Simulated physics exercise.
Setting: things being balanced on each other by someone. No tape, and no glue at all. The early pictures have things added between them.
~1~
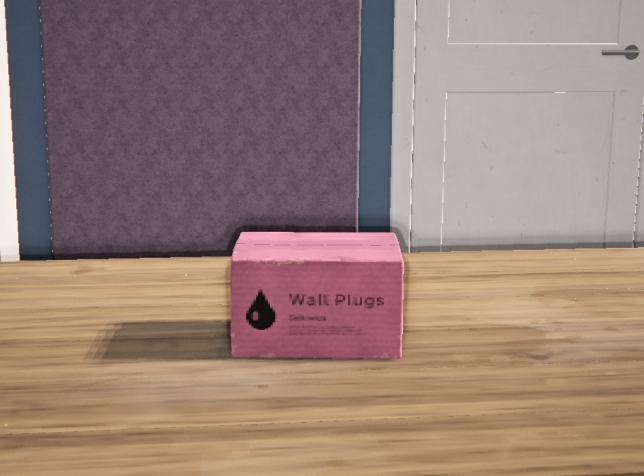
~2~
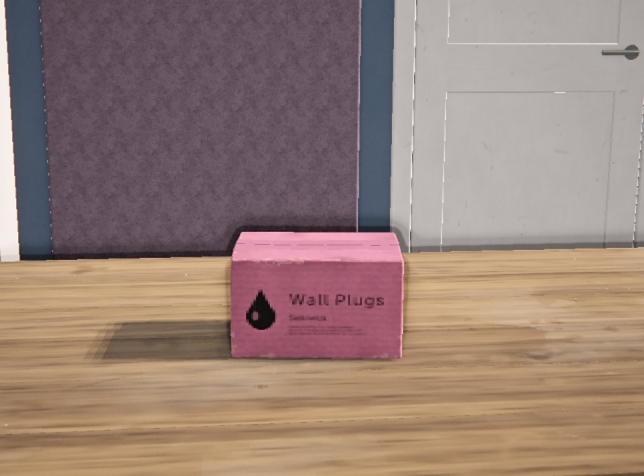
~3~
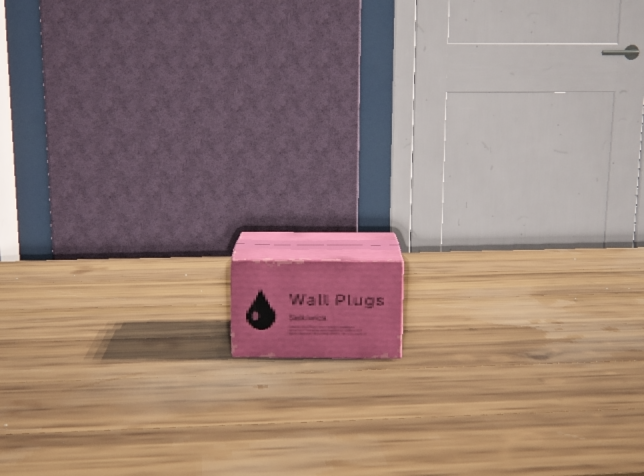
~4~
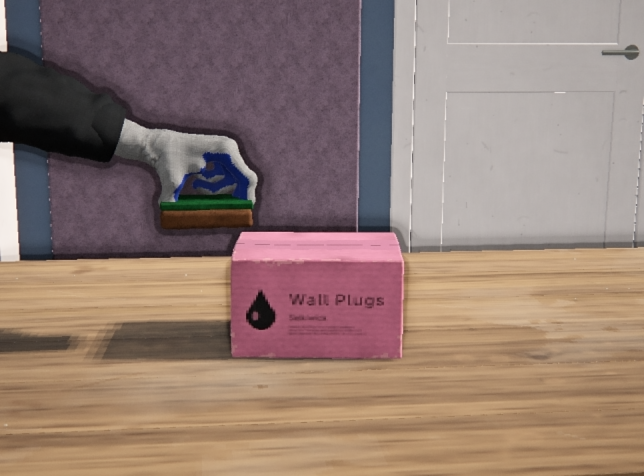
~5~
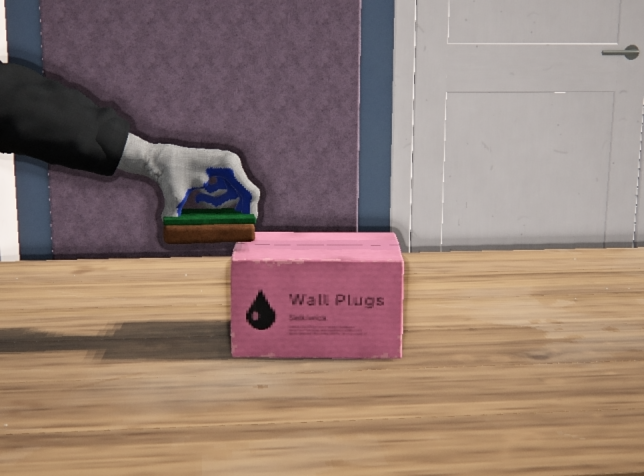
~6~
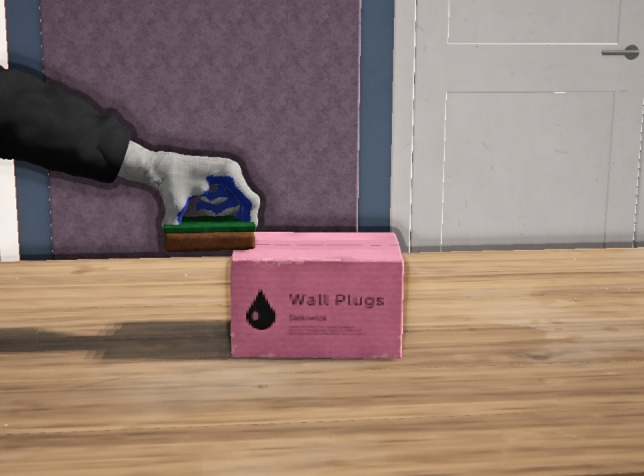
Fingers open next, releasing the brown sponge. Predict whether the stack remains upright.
Prediction: The stack falls over.
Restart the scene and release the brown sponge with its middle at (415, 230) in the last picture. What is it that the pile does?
In the end the pile crashes down.
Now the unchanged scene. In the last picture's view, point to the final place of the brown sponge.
End position in the final view: Approximately (126, 341).
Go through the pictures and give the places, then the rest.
In the first picture, the last thing is not in view yet; pink box (317, 292).
In the second picture, the last thing is not in view yet; pink box (317, 292).
In the third picture, the last thing is not in view yet; pink box (317, 292).
The fourth picture shows on its way; brown sponge (207, 212); pink box (317, 292).
The fifth picture shows on its way; brown sponge (210, 226); pink box (317, 292).
The sixth picture shows set down, still held; brown sponge (210, 233); pink box (317, 292).
Then, 0.30 s later than the last frame, brown sponge now fallen.
Then, 0.40 s later than the last frame, things are still on the move.
When it is over, fallen, brown sponge; pink box as before. End places, in pixels of the last picture, brown sponge near (126, 341). The pile loses its balance.
